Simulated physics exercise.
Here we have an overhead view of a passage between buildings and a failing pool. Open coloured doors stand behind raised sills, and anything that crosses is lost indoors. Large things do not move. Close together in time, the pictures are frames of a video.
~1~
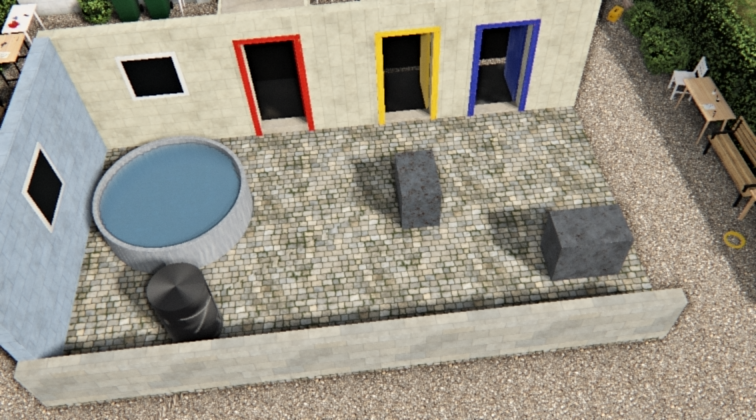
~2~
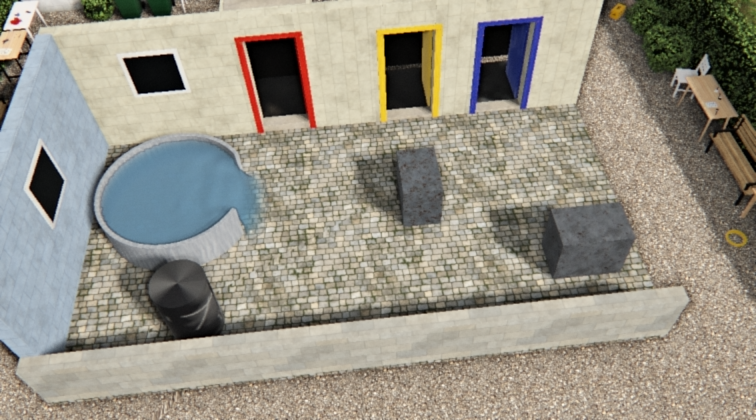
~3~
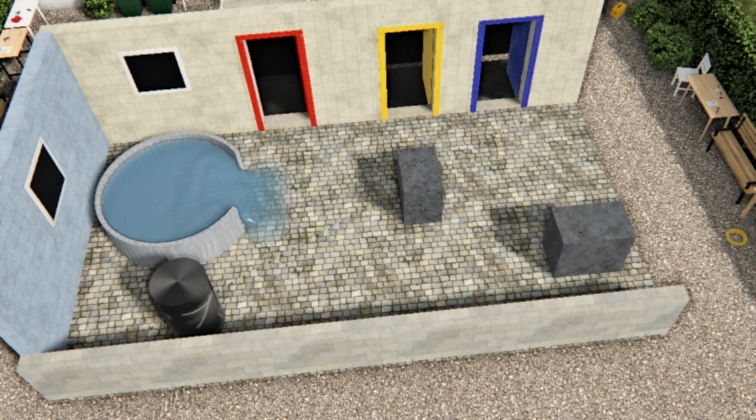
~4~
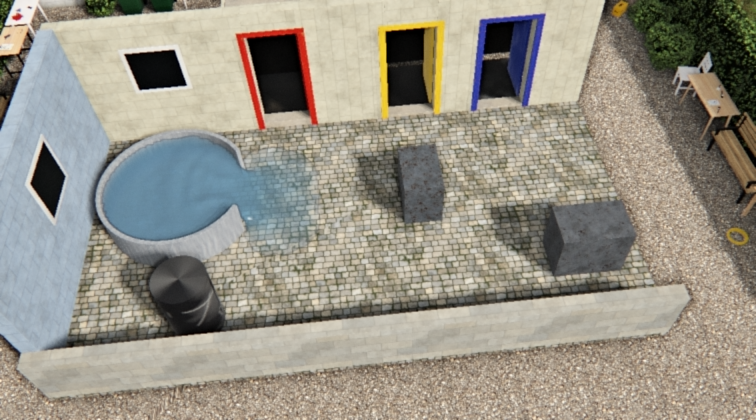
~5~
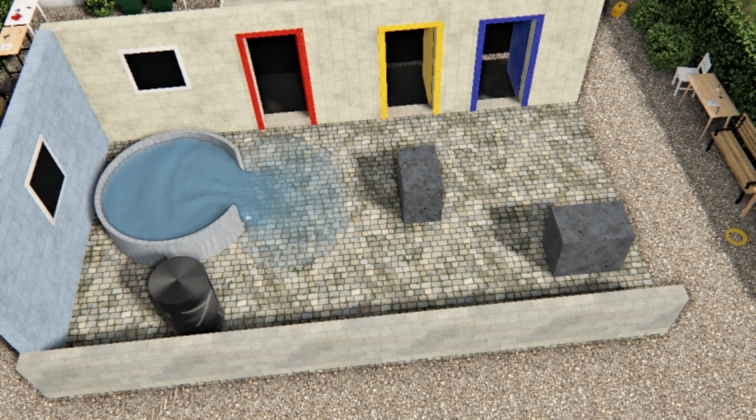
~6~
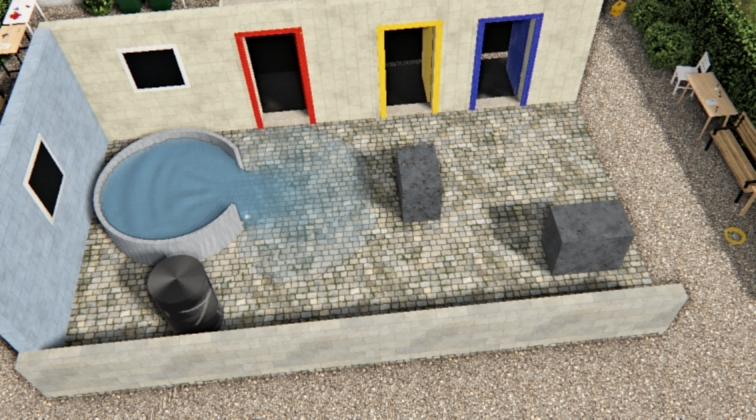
Water pouring through a gap in the right side of a round pool, spreading across a cobbled courtyard toward dark stone blocks.
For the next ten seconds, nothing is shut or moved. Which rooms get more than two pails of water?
The yellow door will top two buckets, the red door will not top two buckets, the blue door will top two buckets.
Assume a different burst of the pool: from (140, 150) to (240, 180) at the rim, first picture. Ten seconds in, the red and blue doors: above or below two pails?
One by one: The red one goes over, the blue one lets less in.
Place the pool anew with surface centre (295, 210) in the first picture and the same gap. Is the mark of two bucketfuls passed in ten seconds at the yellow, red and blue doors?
Here the yellow door tops that amount, the red door remains beneath it and the blue door remains beneath it.
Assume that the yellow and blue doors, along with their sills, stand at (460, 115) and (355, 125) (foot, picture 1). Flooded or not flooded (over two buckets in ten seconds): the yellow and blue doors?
Yellow door tops the limit, blue door tops the limit.
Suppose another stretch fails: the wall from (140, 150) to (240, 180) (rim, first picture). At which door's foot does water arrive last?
The blue-painted one, I reckon.
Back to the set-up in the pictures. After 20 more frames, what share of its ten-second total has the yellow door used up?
Something like 25 in a hundred.
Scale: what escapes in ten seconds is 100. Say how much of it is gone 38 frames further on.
It would be around 60 %.
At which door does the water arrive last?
That is the door marked blue.
A moment on, water covers 30 % of the floor; the yellow door wet at the sill, nothing in, the red door wet at the sill, nothing in, the blue door not reached.
Next, water covers 50 % of the floor; the yellow door under two buckets in, the red door wet at the sill, nothing in, the blue door wet at the sill, nothing in.
Then, water covers 60 % of the floor; the yellow door under two buckets in, the red door wet at the sill, nothing in, the blue door over two buckets in.
Later, water covers 70 % of the floor; the yellow door over two buckets in, the red door wet at the sill, nothing in, the blue door over two buckets in.
In the end, water covers 75 % of the floor; the yellow door over two buckets in, the red door wet at the sill, nothing in, the blue door over two buckets in.
